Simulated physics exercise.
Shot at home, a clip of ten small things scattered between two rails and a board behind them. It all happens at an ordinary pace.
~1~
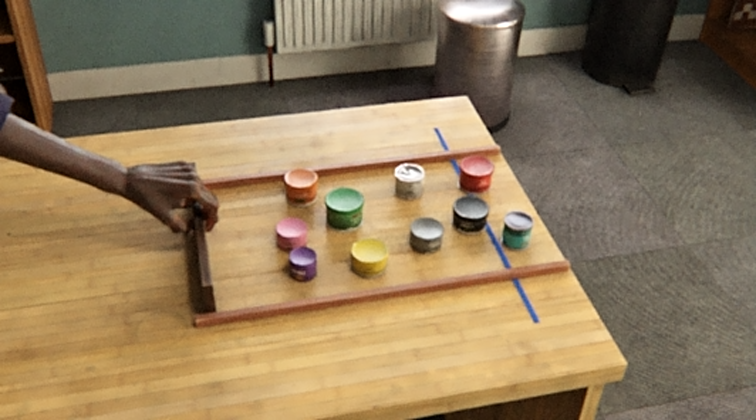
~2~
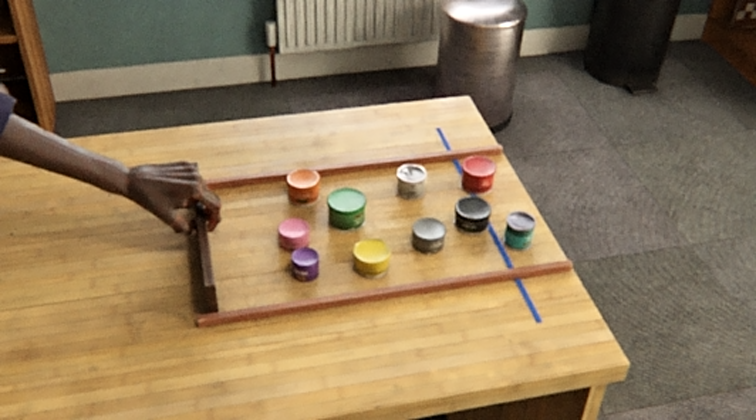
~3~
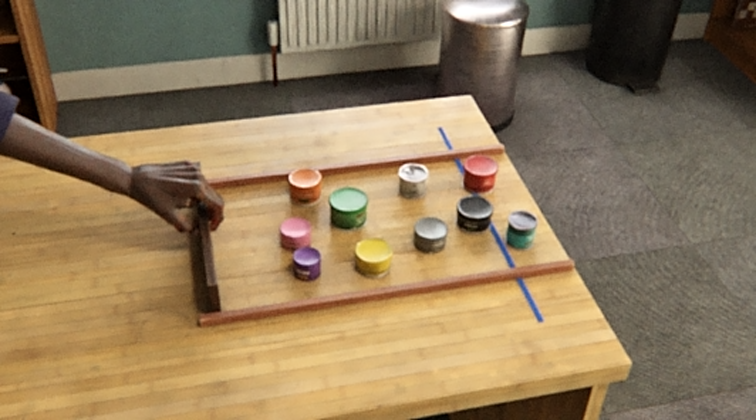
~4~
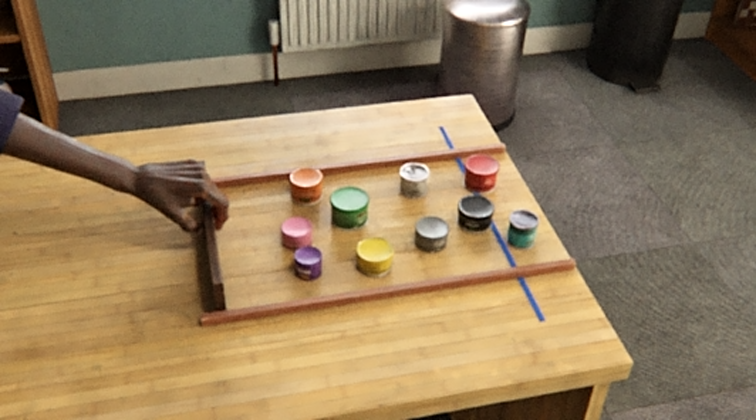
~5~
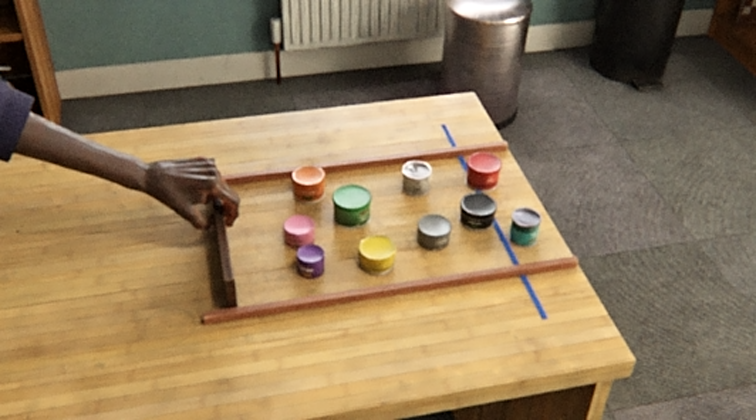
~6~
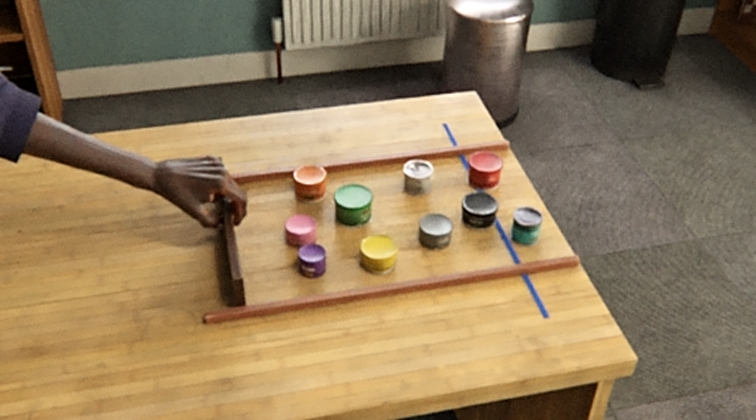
To begin with, a hand grips a dark board at the left end of two wooden rails, with ten small colourful pots scattered between them and a blue line crossing near the right. The hand holds the board almost still, then slides it a short way right, leaving a gap before the pots.
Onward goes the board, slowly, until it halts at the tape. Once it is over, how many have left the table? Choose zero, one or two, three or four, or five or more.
One or two of them have left the table.
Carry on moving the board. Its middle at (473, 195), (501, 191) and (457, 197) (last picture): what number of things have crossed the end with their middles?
It comes out as 0, then 3, then 0.
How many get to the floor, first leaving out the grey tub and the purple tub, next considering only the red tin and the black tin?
Try one: 0; try two: 0.
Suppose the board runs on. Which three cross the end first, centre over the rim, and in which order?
Order, earliest first: Red tin, black tin, turquoise pot.
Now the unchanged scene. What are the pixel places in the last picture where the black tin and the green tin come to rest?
(538, 195), and the other (502, 186).
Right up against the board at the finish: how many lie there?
In contact: 5.
Soon after, none off yet; turquoise pot at rest near (526, 227); red tin at rest near (485, 171); black tin at rest near (479, 211).
In the end, the number that fall off is one or two; gone, red tin.
